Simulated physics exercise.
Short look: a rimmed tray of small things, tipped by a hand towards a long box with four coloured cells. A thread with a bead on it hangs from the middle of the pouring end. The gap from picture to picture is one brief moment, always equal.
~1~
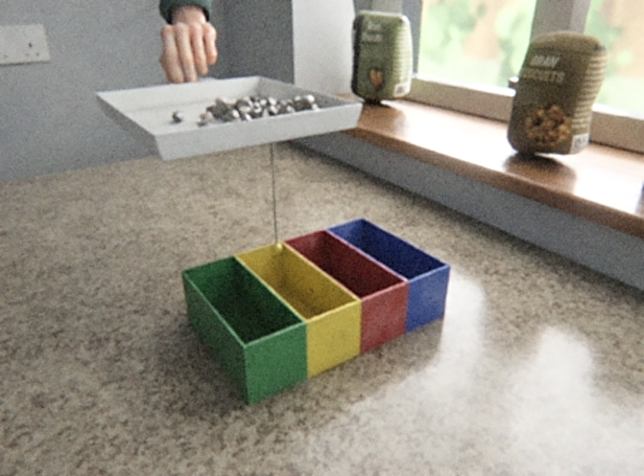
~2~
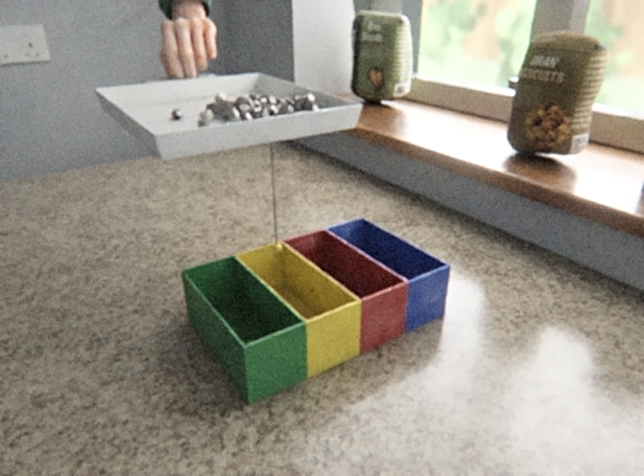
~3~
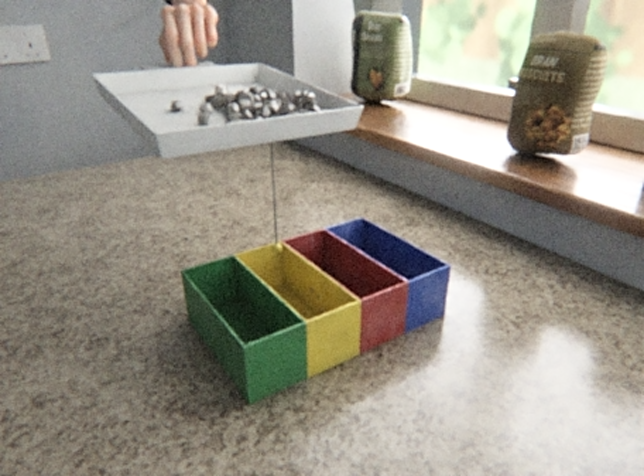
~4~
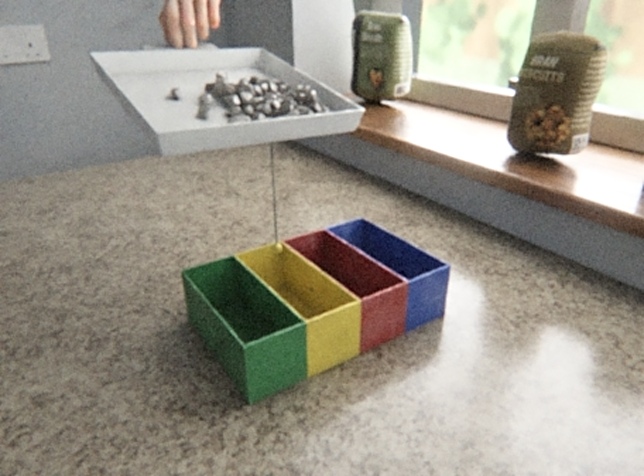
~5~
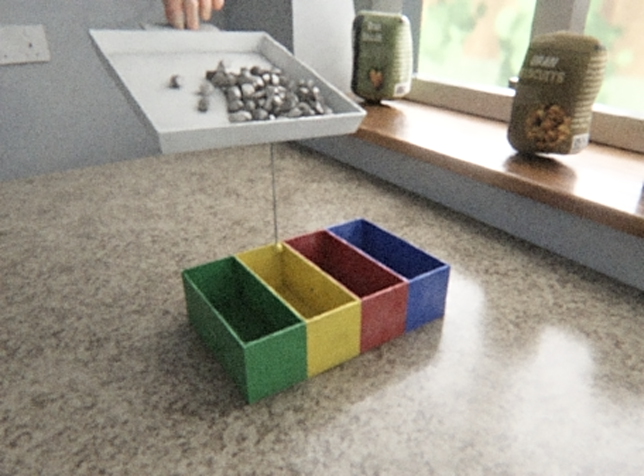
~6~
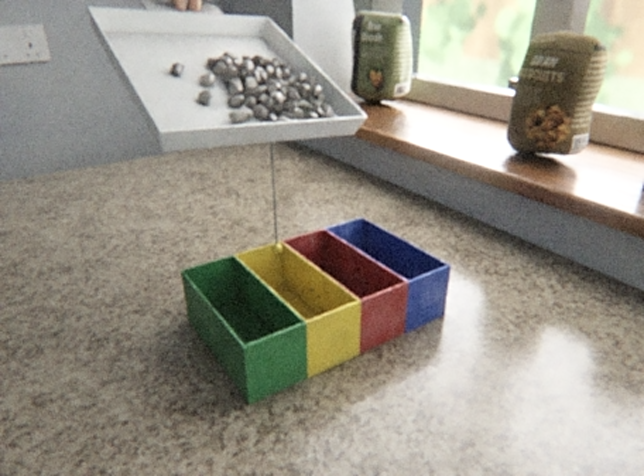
A hand at the upper left tilts a pale rimmed tray of small grey lumps, seen from slightly above over a speckled worktop, with a window sill holding two printed packages at the right. Below the tray, a thread with a bead hangs over an open box with green, yellow, red and blue cells. The tray's back edge rises, its near right corner lowest, and the lumps shift slightly while the camera stays still.
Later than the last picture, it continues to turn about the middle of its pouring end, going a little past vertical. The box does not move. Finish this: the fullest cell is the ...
... Red one.
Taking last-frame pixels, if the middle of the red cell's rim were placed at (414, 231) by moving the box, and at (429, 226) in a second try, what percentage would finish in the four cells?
First 70 %, then 60 %.
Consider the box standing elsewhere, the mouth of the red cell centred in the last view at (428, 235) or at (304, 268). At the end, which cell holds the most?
For the first position it is that green cell, and for the second it is the cell in blue.
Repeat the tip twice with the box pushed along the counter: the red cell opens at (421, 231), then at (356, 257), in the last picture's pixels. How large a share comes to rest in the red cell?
About 0 and 50 per cent.
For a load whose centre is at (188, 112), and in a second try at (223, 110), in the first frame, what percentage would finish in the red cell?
In order, 30 % then 30 %.
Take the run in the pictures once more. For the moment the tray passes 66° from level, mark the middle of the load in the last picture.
Near the pixel (302, 90).
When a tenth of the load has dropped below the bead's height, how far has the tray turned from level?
I'd put it at about 100 degrees.
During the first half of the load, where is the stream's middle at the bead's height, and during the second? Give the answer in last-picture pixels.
First part (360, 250), rest (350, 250).
Shortly afterwards, tray tipped steeply; the whole lot on the tray.
Next, tray tipped past a quarter turn; near half on the tray; a little in the red cell; a little in the yellow cell; a little in the blue cell; only a few in the green cell; near a quarter falling or outside the box.
Some moments later, tray tipped past a quarter turn; near half in the red cell; near a quarter in the blue cell; near a quarter in the yellow cell; a little in the green cell; only a few falling or outside the box.
In the end, tray tipped past a quarter turn; near half in the red cell; near a quarter in the blue cell; near a quarter in the yellow cell; a little in the green cell; only a few outside the box.
